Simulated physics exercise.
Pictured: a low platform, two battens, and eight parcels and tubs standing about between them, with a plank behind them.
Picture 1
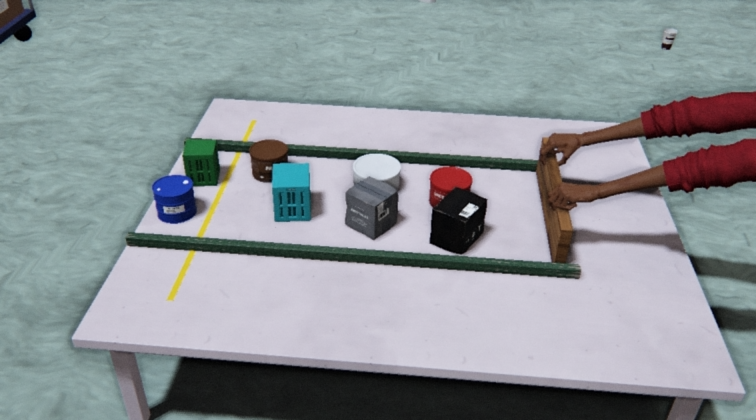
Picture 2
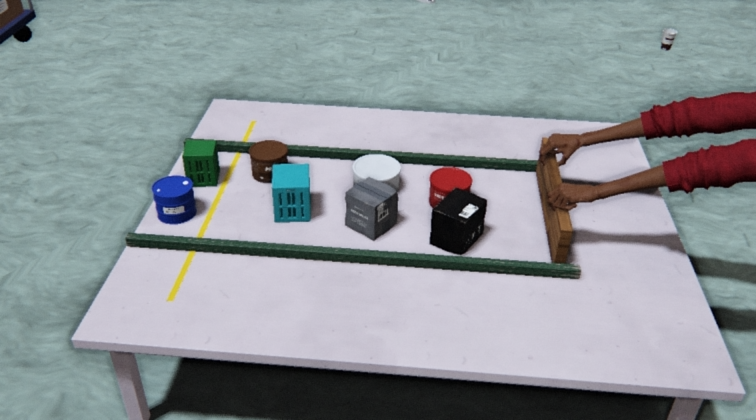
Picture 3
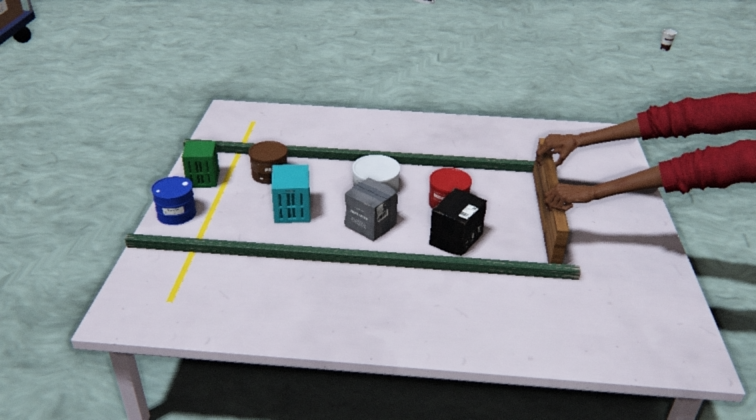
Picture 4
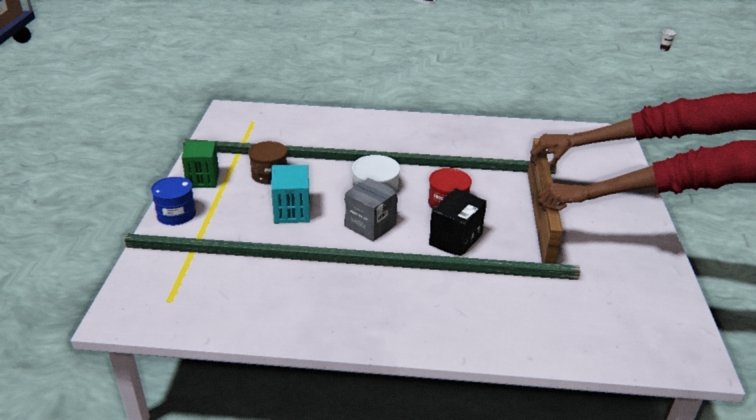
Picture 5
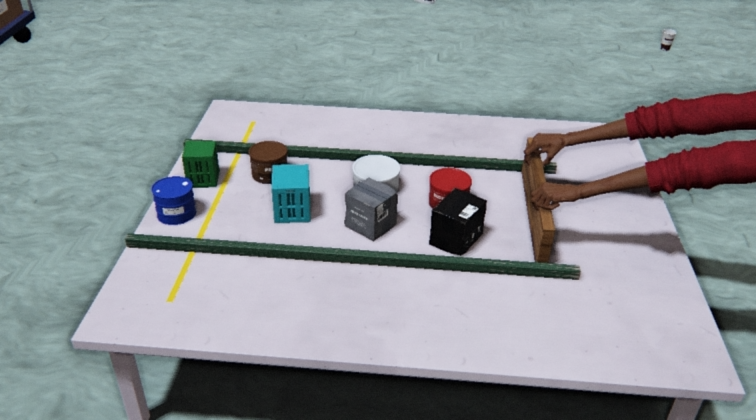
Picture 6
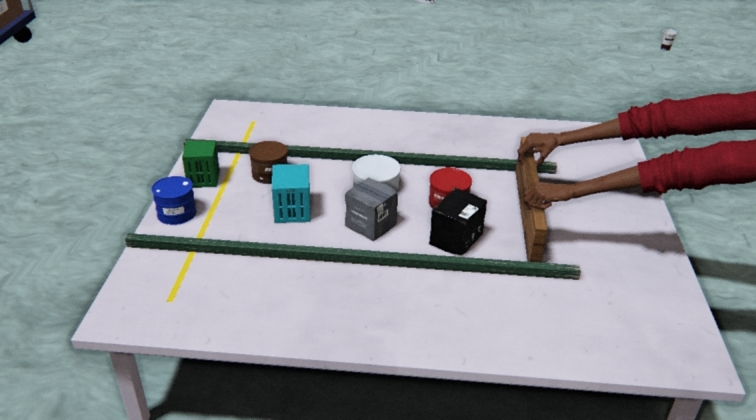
In the video, eight colourful tubs and parcels stand between two green battens on a low platform with a yellow tape line, while two red-sleeved arms slide a wooden plank a short way left, and the objects stay still.
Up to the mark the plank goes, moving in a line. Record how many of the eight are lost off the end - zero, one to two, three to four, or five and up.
Lost off the end: Three to four.
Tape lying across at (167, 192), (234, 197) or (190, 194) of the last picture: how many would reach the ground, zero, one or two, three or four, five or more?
Taking the places in the order asked: Five or over, then 1 or 2, then 5 or more.
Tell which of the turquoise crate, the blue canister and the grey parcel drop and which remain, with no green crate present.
I'd say the turquoise crate heads down, the blue canister heads down and the grey parcel stays up there.
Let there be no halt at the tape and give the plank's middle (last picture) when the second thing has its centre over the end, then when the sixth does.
About (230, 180) and about (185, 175).
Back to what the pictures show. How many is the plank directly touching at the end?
The count is 3.
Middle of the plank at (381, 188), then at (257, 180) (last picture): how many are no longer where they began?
One spot: 5. Other spot: 8.
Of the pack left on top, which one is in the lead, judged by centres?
Grey parcel - nearest.
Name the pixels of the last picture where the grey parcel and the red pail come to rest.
Okay, so first (166, 188), and next (201, 177).
A little later, none off yet; blue canister at rest near (175, 200); green crate at rest near (202, 164); brown pail at rest near (269, 162).
Next, none off yet; blue canister at rest near (173, 200); green crate shifted about its own width near (184, 161); brown pail shifted about its own width near (218, 157).
When it is over, the number that fall off is three or four; down, turquoise crate, brown pail, green crate and blue canister.
